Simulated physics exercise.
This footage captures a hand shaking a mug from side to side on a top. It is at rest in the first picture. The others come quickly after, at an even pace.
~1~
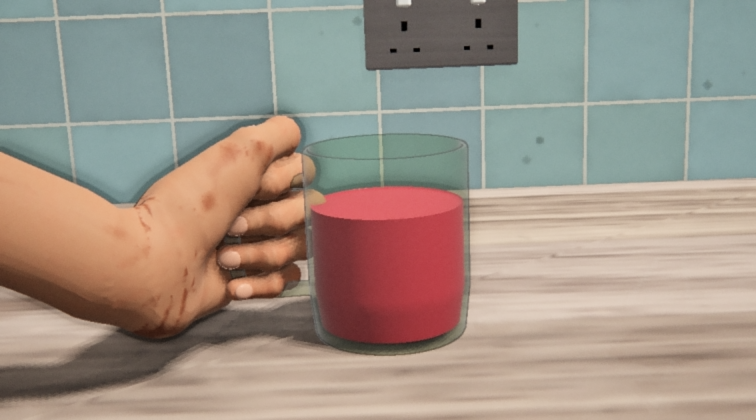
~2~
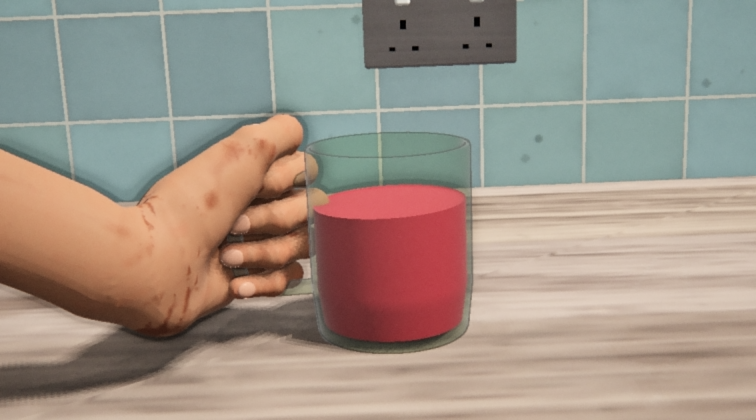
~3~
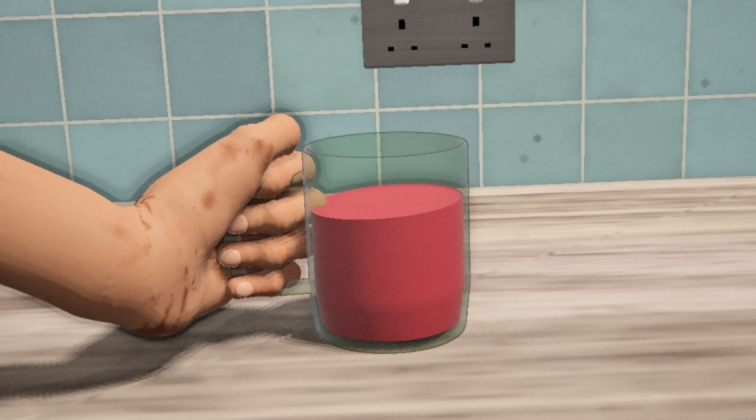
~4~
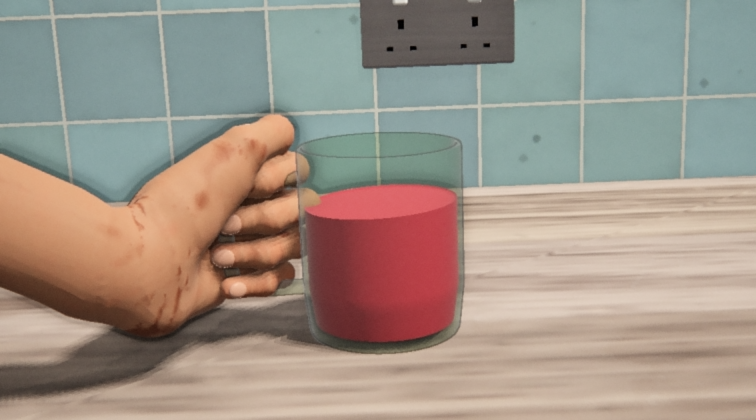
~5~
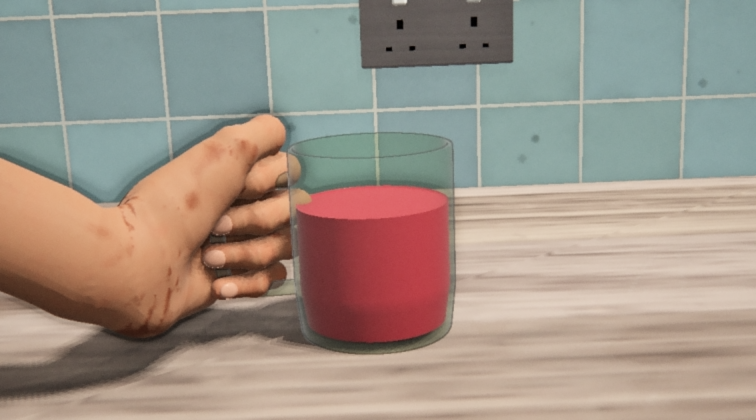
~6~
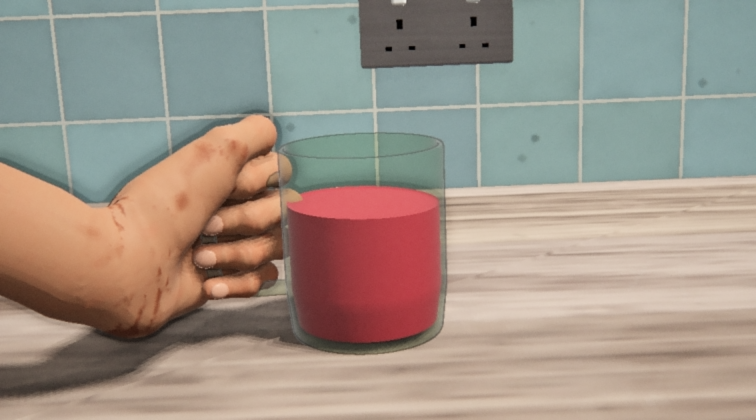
A hand beside a clear mug of red liquid nudges it slightly right, then slides it left.
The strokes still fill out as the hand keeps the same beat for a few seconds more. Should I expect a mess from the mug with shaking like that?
No, it holds.
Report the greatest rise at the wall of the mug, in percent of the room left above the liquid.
Roughly 20 per cent.
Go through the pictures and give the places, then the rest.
Mug (388, 234) about two thirds full; at rest, in the first picture.
Mug about two thirds full, surface at (389, 203); surface about level, in the second picture.
Mug (387, 232) about two thirds full; surface a little higher on the right, in the third picture.
Mug about two thirds full, surface at (380, 203); surface about level, in the fourth picture.
Mug (373, 232) about two thirds full; surface about level, in the fifth picture.
Mug about two thirds full, surface at (363, 203); surface about level, in the sixth picture.
Soon after, the highest wave so far stays far below the rim.
In the end, the highest wave so far stays far below the rim; nothing has left it.
